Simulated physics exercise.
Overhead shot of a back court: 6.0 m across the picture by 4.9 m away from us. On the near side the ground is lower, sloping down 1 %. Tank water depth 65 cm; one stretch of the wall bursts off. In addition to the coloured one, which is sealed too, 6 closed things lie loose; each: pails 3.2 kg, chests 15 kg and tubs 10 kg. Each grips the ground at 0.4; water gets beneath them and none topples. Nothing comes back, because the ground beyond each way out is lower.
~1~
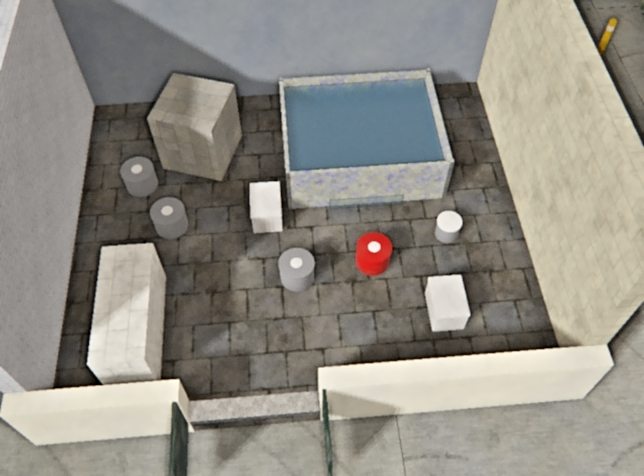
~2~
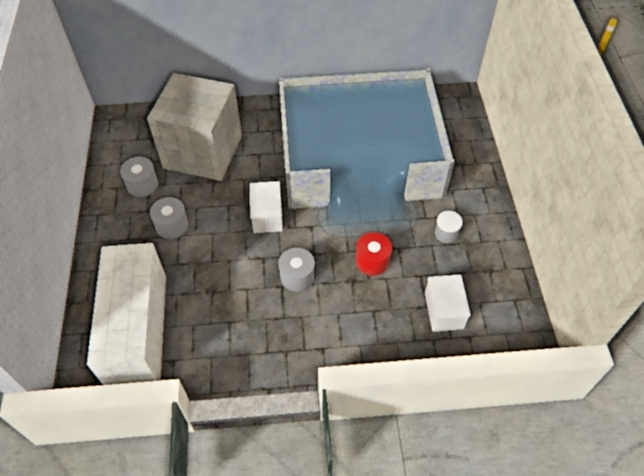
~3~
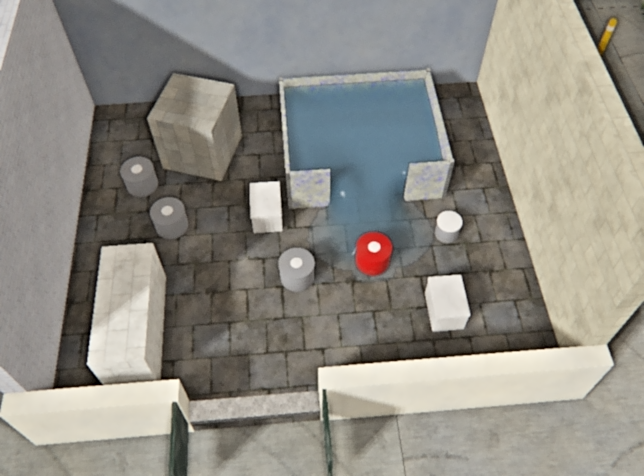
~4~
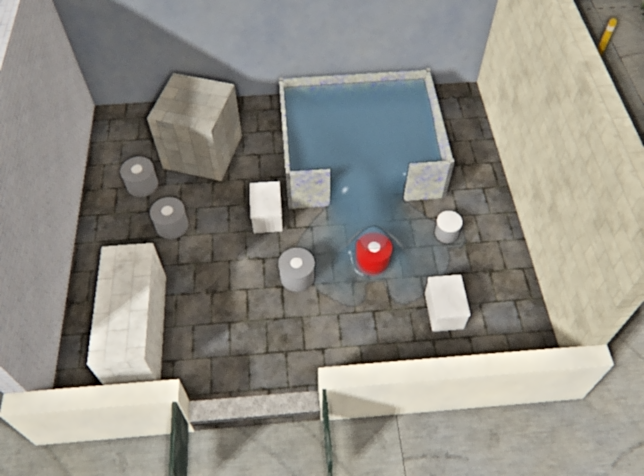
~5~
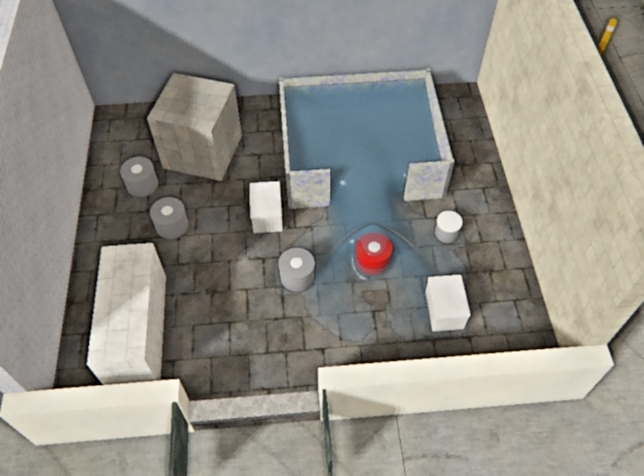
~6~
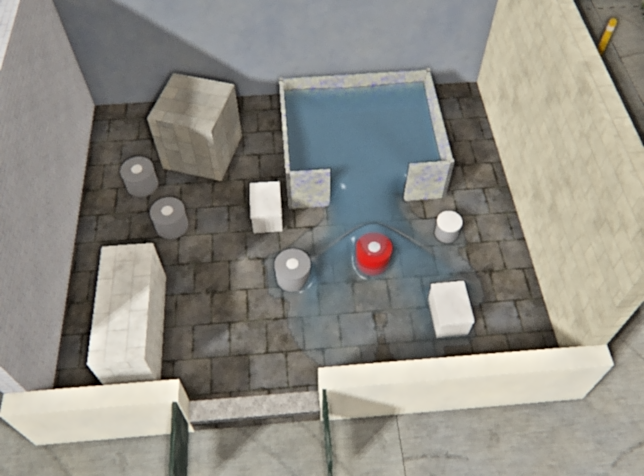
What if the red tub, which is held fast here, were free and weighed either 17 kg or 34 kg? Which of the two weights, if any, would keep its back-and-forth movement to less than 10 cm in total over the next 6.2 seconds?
Neither of them.
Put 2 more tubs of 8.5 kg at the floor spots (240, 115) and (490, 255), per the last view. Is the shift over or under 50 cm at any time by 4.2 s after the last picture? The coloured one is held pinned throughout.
Result, in order - below threshold; above threshold.
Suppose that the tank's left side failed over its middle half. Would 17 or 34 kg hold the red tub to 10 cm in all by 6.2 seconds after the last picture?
Then even the small mass works.
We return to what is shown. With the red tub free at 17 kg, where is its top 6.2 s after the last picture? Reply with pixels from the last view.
Somewhere about (191, 328).
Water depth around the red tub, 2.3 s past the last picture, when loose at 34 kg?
Something like 15 centimetres.
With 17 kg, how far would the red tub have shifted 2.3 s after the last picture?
Around 150 centimetres out of place.
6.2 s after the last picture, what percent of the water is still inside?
Remaining: Approx. 78 per cent.
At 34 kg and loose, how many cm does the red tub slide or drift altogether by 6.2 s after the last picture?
About 300 cm.
Then, 0.6 s after the last picture the red tub would be 148 cm from its start with 17 kg and 147 cm from its start with 34 kg; 13 cm of water round it then.
Then, 2.3 s after the last picture the red tub would be 171 cm from its start with 17 kg and 142 cm from its start with 34 kg; 15 cm of water round it then.
Then, 4.2 s after the last picture the red tub would be 234 cm from its start with 17 kg and 210 cm from its start with 34 kg; 7 cm of water round it then.
Then, 6.2 s after the last picture the red tub would be 248 cm from its start with 17 kg and 210 cm from its start with 34 kg; 7 cm of water round it then.
